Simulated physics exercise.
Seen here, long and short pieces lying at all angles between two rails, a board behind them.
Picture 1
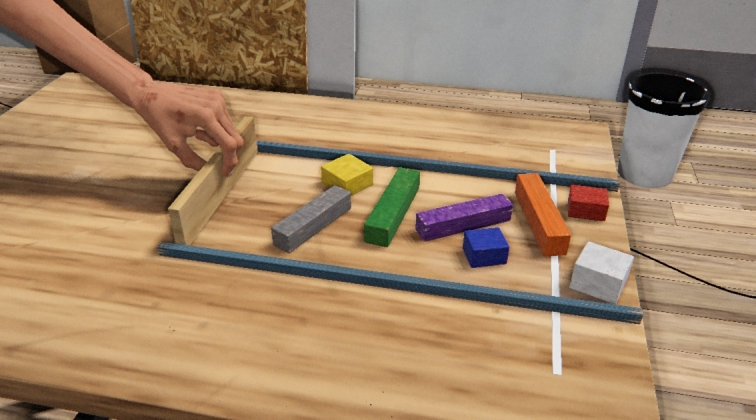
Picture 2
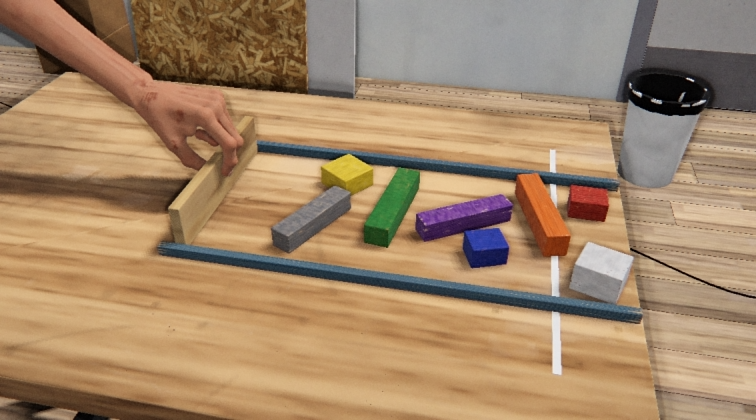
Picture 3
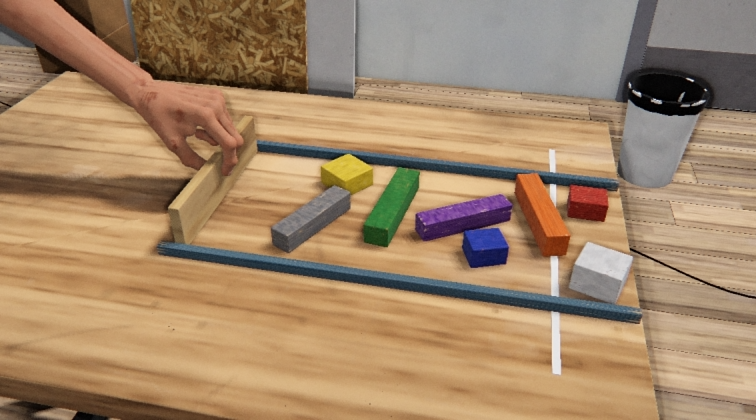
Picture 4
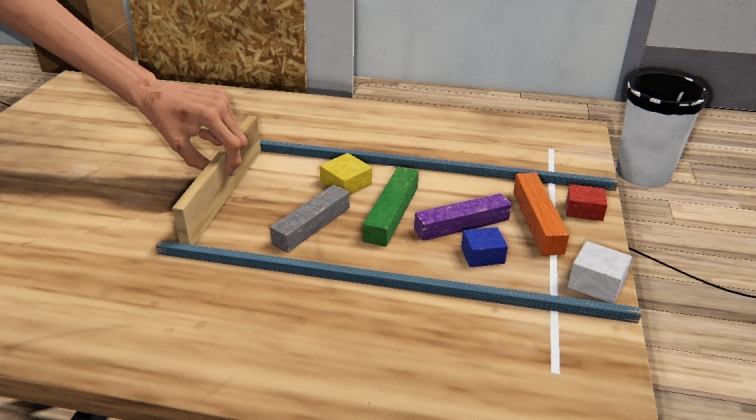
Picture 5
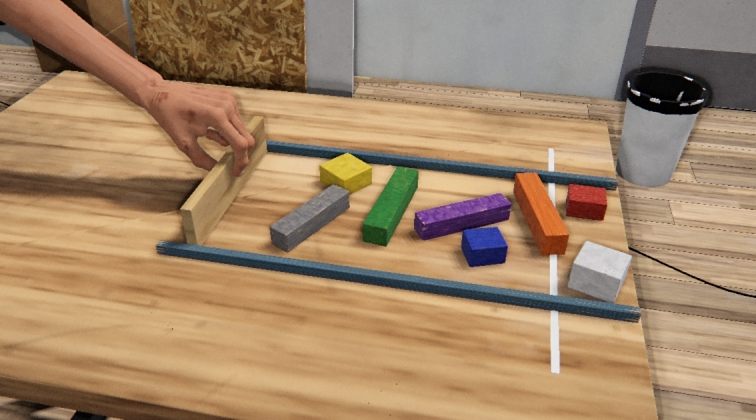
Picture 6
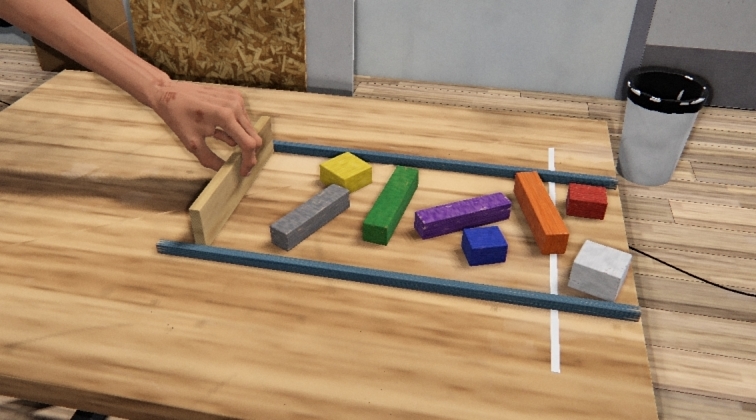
On a wooden table, a hand held a board upright behind scattered coloured blocks lying between two blue rails, then slid it slightly to the right, while the blocks stayed practically where they were.
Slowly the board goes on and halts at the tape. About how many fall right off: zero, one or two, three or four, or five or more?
Outcome: The number that fall off is three or four.
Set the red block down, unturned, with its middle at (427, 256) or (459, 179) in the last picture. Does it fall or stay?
In that order, it holds on; stays on.
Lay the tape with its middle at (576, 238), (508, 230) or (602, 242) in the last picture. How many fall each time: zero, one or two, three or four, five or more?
The falls would be more than four; one to two; five or more.
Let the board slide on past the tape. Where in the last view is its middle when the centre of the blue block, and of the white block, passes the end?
At (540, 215) for the blue block; at (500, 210) for the white block.
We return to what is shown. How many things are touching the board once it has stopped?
The number is 2.
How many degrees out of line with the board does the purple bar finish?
Roughly 10° out of line.
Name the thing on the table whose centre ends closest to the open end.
That is the purple bar.
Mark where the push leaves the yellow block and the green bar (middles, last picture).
The yellow block stops around (573, 192); the green bar around (603, 229).
A little later, none off yet; white block at rest near (600, 271); red block at rest near (586, 201); orange bar at rest near (539, 211).
Next, none off yet; white block at rest near (600, 271); red block at rest near (586, 201); orange bar shifted a little near (554, 211).
When it is over, the number that fall off is three or four; down, blue block, orange bar, red block and white block.
